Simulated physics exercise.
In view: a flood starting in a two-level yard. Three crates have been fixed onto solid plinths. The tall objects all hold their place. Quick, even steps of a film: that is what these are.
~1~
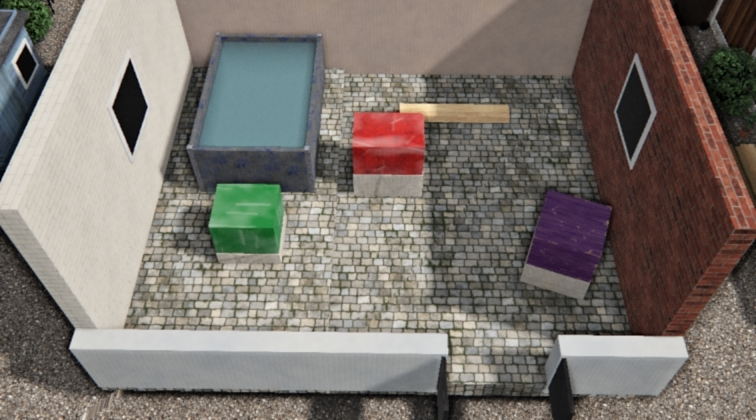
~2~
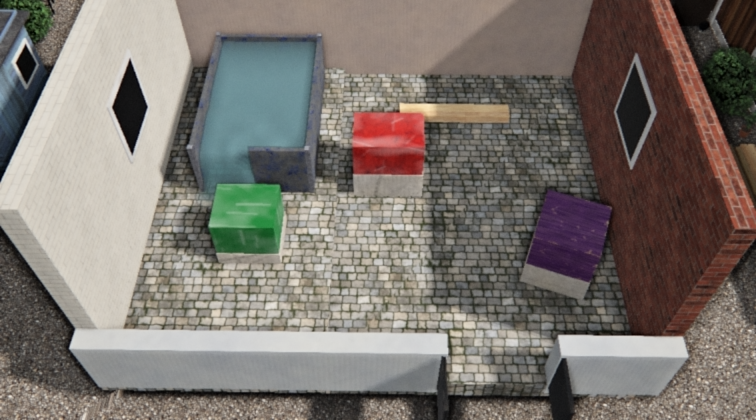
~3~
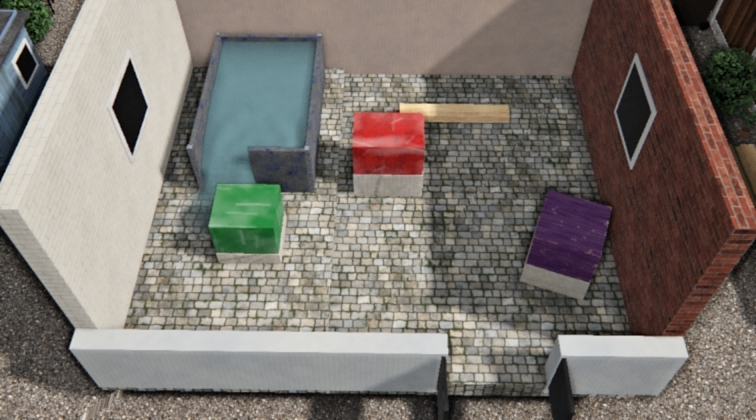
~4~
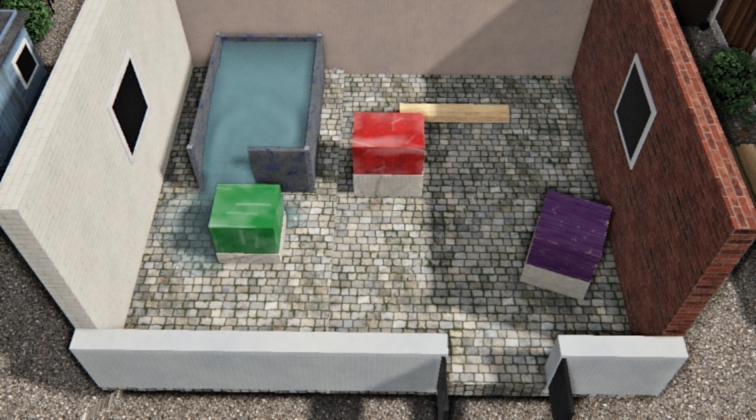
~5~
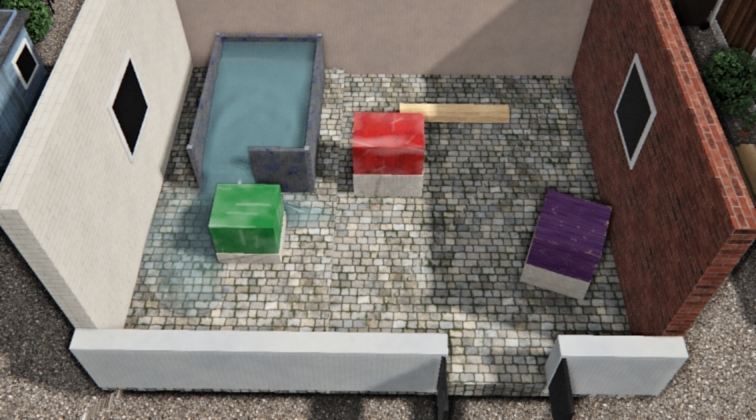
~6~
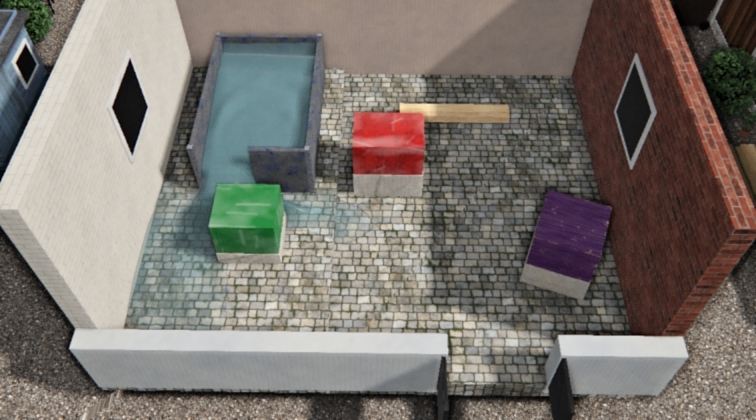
At first, a tank of still water stands whole in a walled, cobbled yard with green, red and purple-topped blocks. Then a gap opens at its front left, and water pours out, spreading around the green block and along the pale left wall, while the blocks stay put.
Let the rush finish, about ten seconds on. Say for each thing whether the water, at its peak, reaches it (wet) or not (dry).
Red crate: Dry; purple crate: Dry; green crate: Wet.
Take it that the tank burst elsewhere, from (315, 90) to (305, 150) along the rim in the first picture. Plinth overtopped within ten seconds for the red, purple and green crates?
The red crate gets drenched; the purple crate stays untouched; the green crate stays untouched.
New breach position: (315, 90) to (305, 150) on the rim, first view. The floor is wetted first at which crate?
That would be the red crate.
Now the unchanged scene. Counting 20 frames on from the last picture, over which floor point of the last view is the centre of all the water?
I'd put it at around (299, 202).
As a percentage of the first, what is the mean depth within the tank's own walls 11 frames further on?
My reading: Near 58 %.
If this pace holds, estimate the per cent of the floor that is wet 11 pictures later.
Near 45 in a hundred.
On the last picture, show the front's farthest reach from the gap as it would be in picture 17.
Estimated pixel: (594, 218).
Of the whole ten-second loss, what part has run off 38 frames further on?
Estimate: Some 20 %.
A moment on, water covers 25 % of the floor; the red crate water round its plinth, the purple crate not reached, the green crate water round its plinth.
Next, water covers 45 % of the floor; the red crate water round its plinth, the purple crate water round its plinth, the green crate water round its plinth.
Then, water covers 70 % of the floor; the red crate water round its plinth, the purple crate water round its plinth, the green crate water round its plinth.
Later, water covers 85 % of the floor; the red crate water round its plinth, the purple crate water round its plinth, the green crate water round its plinth.
In the end, water covers 95 % of the floor; the red crate stayed above the water, the purple crate stayed above the water, the green crate was topped.
